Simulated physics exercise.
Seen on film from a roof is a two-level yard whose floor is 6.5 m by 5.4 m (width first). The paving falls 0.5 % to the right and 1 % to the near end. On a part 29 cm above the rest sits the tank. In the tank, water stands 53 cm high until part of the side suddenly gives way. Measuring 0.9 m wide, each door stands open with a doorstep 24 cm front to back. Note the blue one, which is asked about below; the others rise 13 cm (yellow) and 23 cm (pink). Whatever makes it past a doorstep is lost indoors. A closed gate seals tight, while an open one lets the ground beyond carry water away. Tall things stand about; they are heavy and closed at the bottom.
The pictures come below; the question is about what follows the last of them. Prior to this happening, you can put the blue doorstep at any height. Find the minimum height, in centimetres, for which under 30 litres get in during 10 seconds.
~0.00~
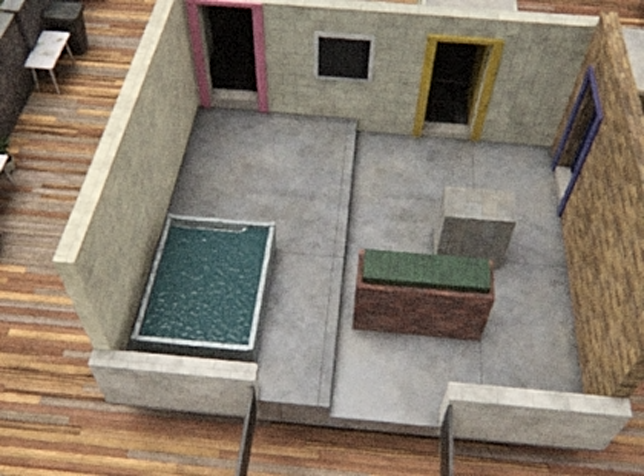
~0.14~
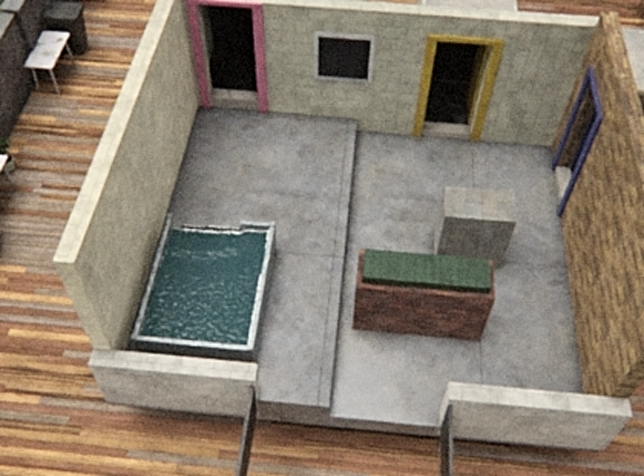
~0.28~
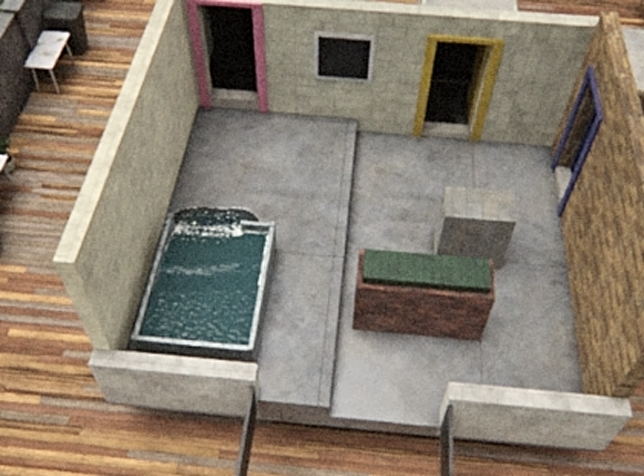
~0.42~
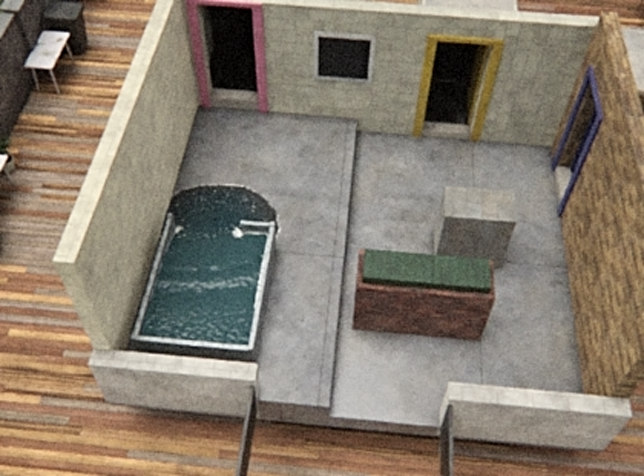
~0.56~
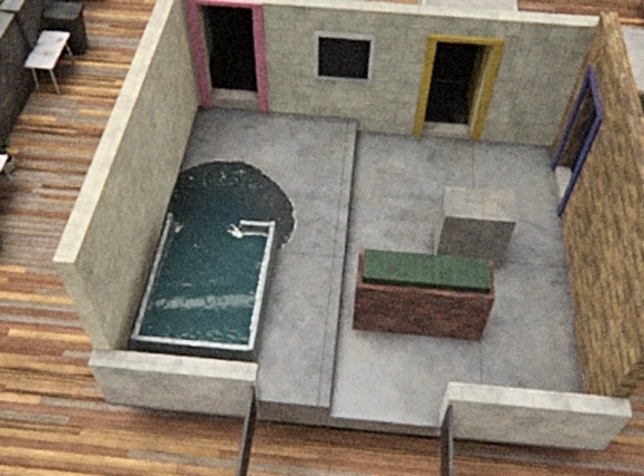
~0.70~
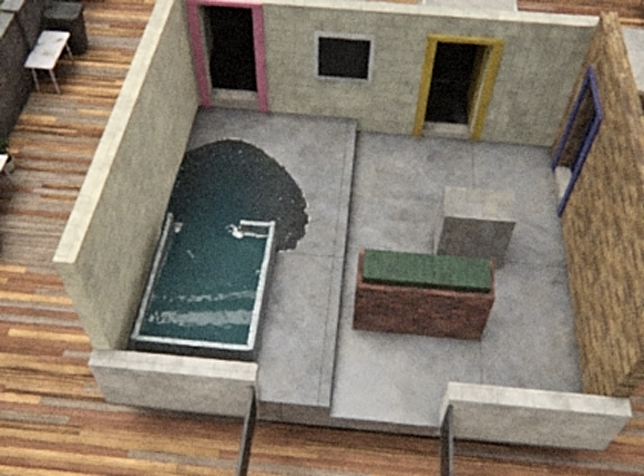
The minimum is about 10.5 cm.
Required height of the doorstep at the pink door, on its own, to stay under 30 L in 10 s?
Roughly 23 cm at the pink door.
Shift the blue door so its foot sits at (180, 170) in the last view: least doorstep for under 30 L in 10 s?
Minimum: About 9.5 cm.
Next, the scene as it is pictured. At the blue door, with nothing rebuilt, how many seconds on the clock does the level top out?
The depth peaks at about 5.0 seconds.
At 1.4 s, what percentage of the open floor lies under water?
Near 20 per cent of the open floor.
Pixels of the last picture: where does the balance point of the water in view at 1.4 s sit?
The water is centred around (214, 255) in the last picture's pixels.
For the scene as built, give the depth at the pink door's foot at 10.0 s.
2.5 cm.
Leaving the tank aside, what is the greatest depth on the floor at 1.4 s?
28 cm.
After 1.4 s water covers 20 % of the floor, deepest (28 cm) near (205, 240); it has not reached the blue door.
After 3.0 s water covers 30 % of the floor, deepest (26 cm) near (216, 113); it has not reached the blue door.
After 10.0 s water covers 85 % of the floor, deepest (13 cm) near (562, 422); 9 cm at the blue door, 5 litres in over its 14 cm doorstep.
At the blue door as built, the water arrived by 4.1 s and peaked near 17 cm at 4.8 s.
With a doorstep of 9.5 cm, 43 litres would have come in within the 10 s; with 12.5 cm, 12 litres. So under 30 litres takes about 10.5 cm.
